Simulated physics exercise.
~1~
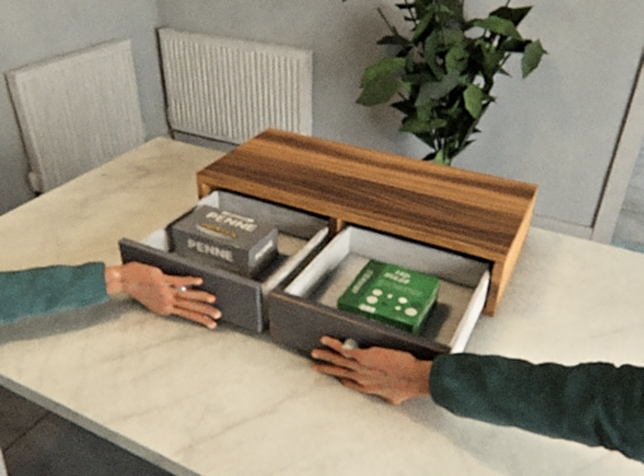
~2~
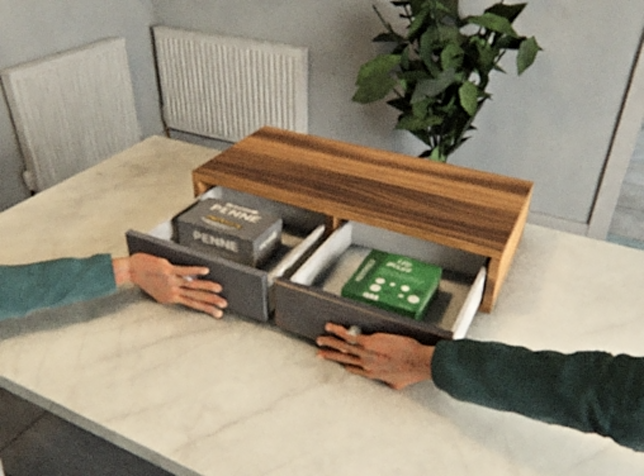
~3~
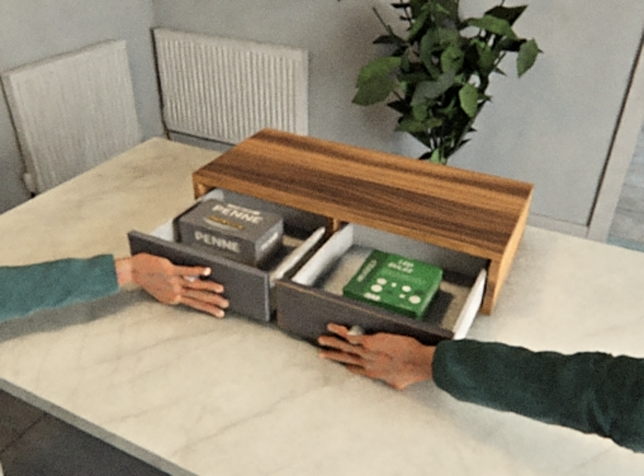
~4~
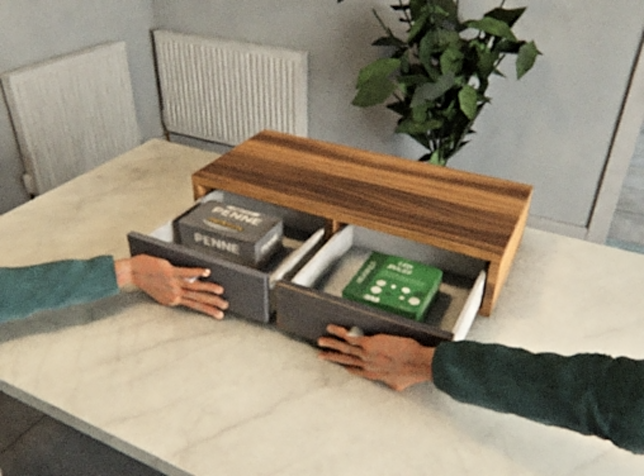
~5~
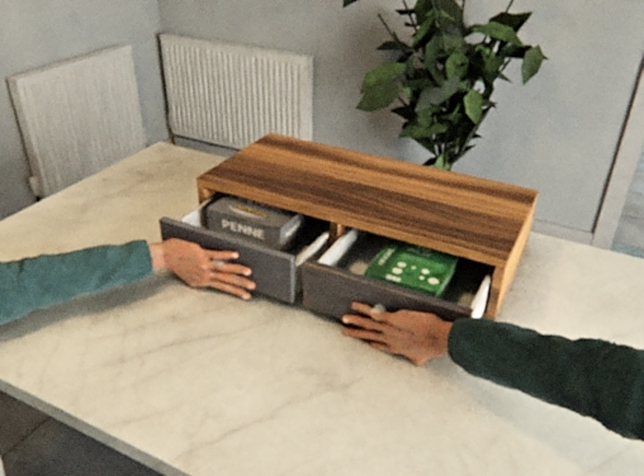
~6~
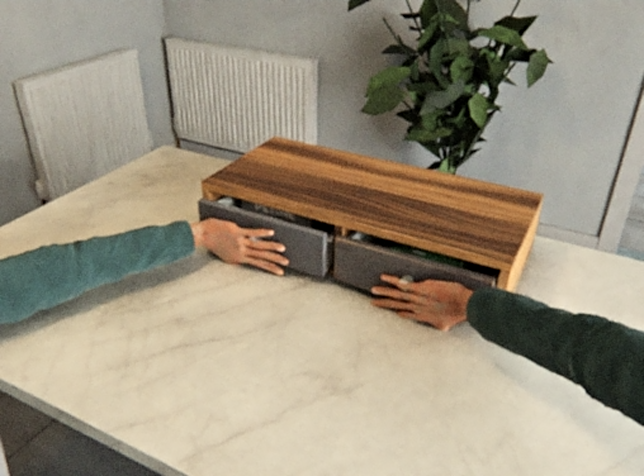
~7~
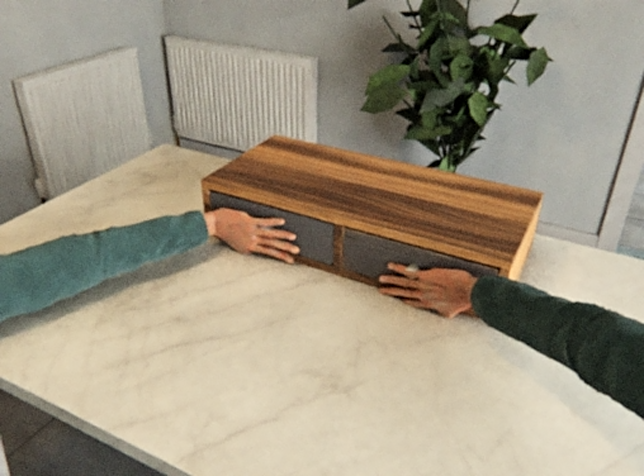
Two open drawers, the left holding a grey penne box and the right a green box, were pushed in by a hand on each, pausing briefly before sliding back together until both sat fully closed in the low wooden cabinet.
